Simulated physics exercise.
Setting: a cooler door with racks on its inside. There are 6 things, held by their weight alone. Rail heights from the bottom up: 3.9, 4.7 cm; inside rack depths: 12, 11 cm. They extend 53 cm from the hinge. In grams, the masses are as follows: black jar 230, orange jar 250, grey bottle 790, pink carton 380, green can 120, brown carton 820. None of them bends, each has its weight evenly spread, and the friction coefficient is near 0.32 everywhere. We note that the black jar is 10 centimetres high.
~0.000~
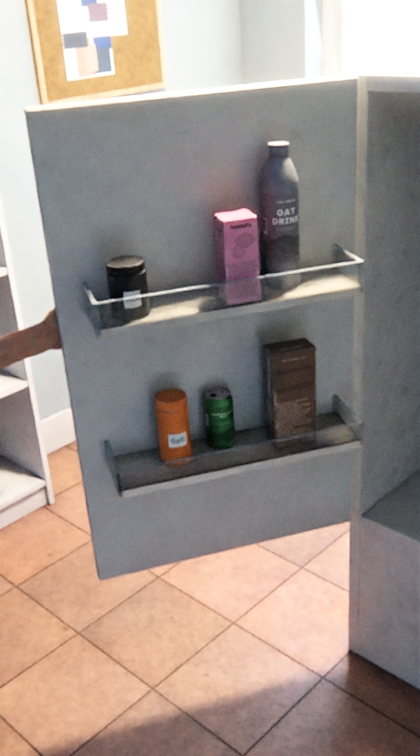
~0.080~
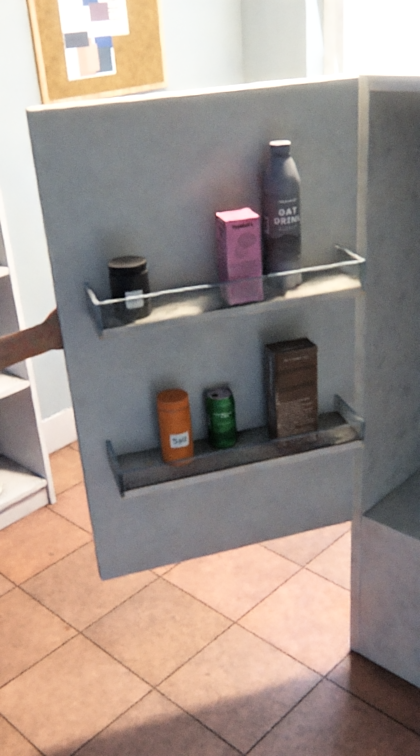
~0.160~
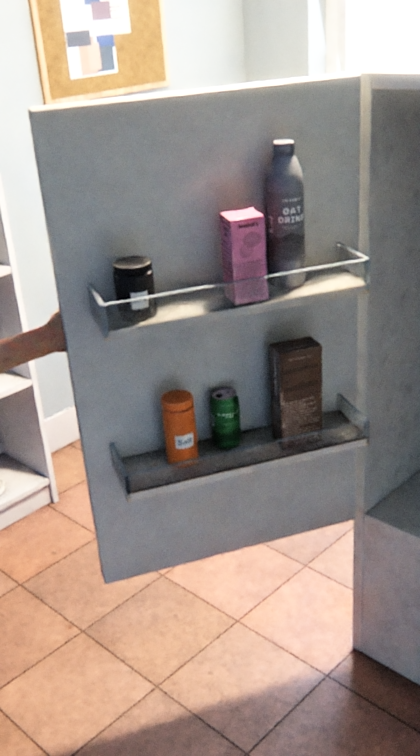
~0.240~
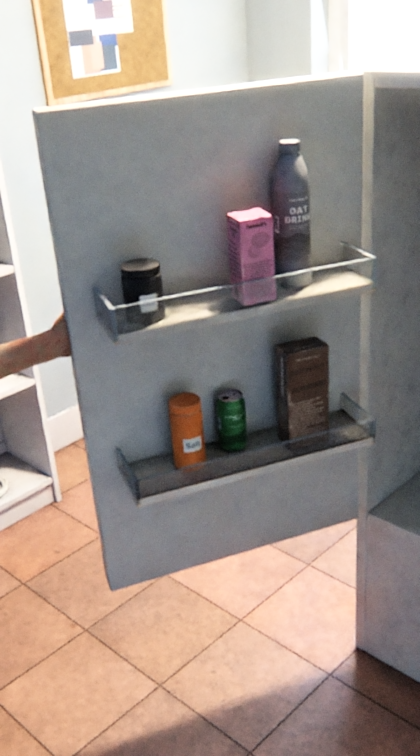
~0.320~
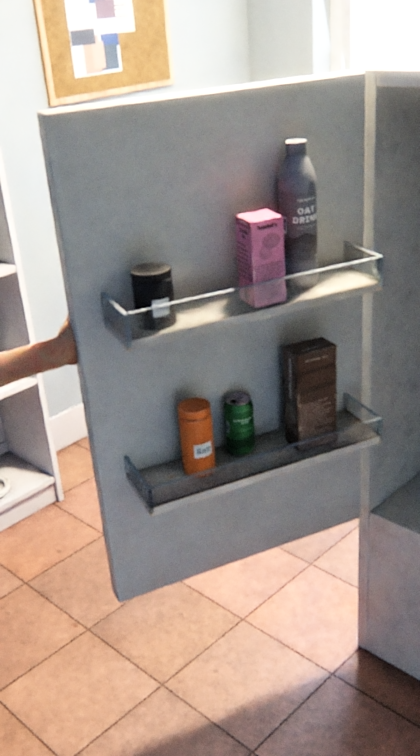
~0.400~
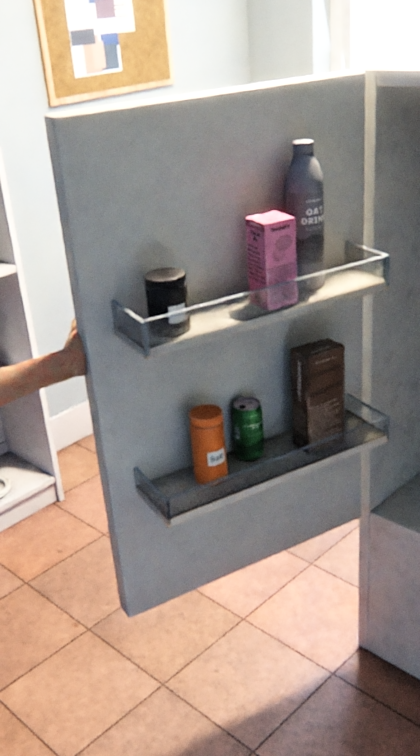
In a bright tiled room, a hand slowly swinging an open cooler door partway inward, its two racks holding bottles, jars and cartons.
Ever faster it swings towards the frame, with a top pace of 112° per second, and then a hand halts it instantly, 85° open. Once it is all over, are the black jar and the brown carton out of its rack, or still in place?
Black jar: Still in place; brown carton: Still in place.
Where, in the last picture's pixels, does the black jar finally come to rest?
Near (256, 324).
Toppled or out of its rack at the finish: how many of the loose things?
0.
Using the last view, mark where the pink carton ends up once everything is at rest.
Near (327, 268).
After 0.60 s, door 88° open.
After 0.70 s, door 85° open; brown carton moved 2 cm near (362, 403); orange jar 6° off upright; green can moved 3 cm.
After 1.00 s, door 85° open; orange jar 7° off upright; green can moved 5 cm.
In the end (1.8 s), not toppled but over 5 cm from the start, green can; the other 5 under 5 cm from the start. In the last view, black jar near (256, 324), brown carton near (362, 403).
